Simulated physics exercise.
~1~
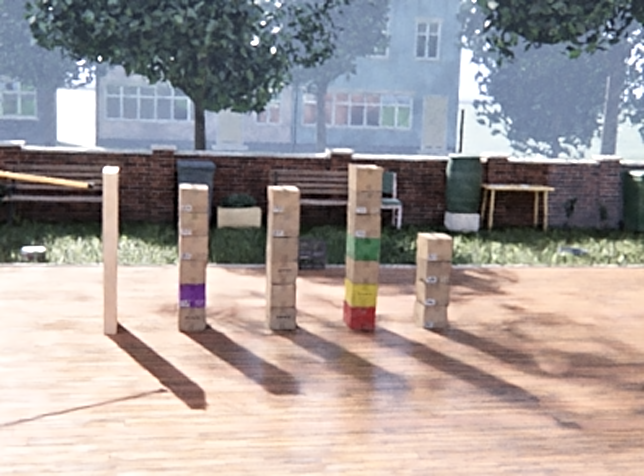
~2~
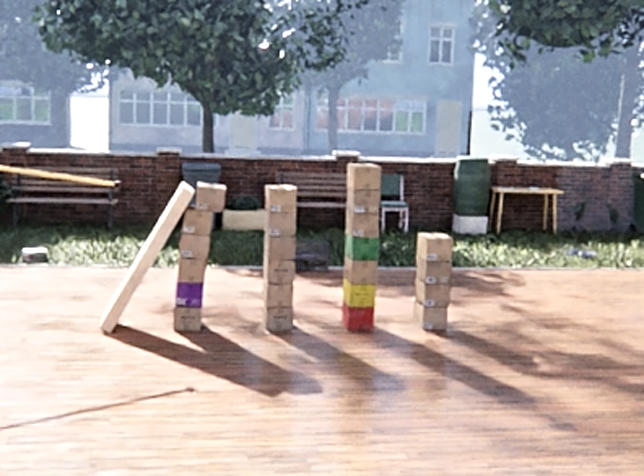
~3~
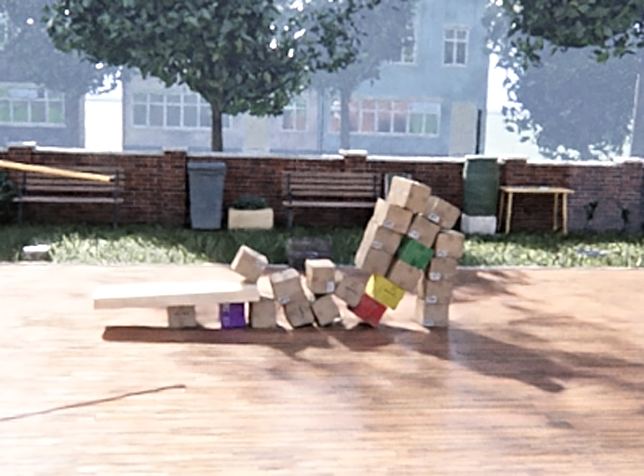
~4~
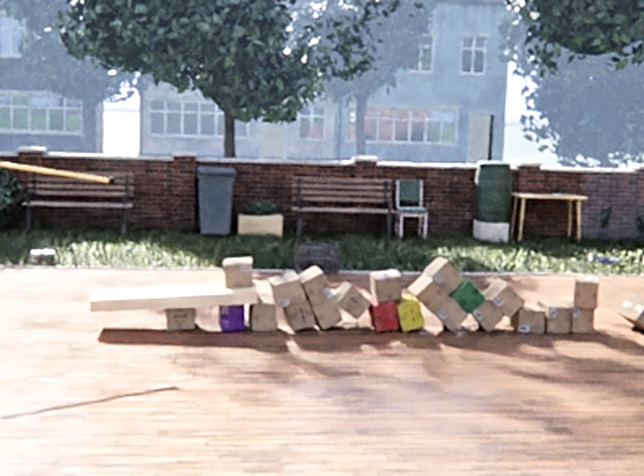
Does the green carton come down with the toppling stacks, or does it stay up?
It comes down. Its stack leans over to the right and collapses, leaving the green carton tilted and lower among the heaped boxes.
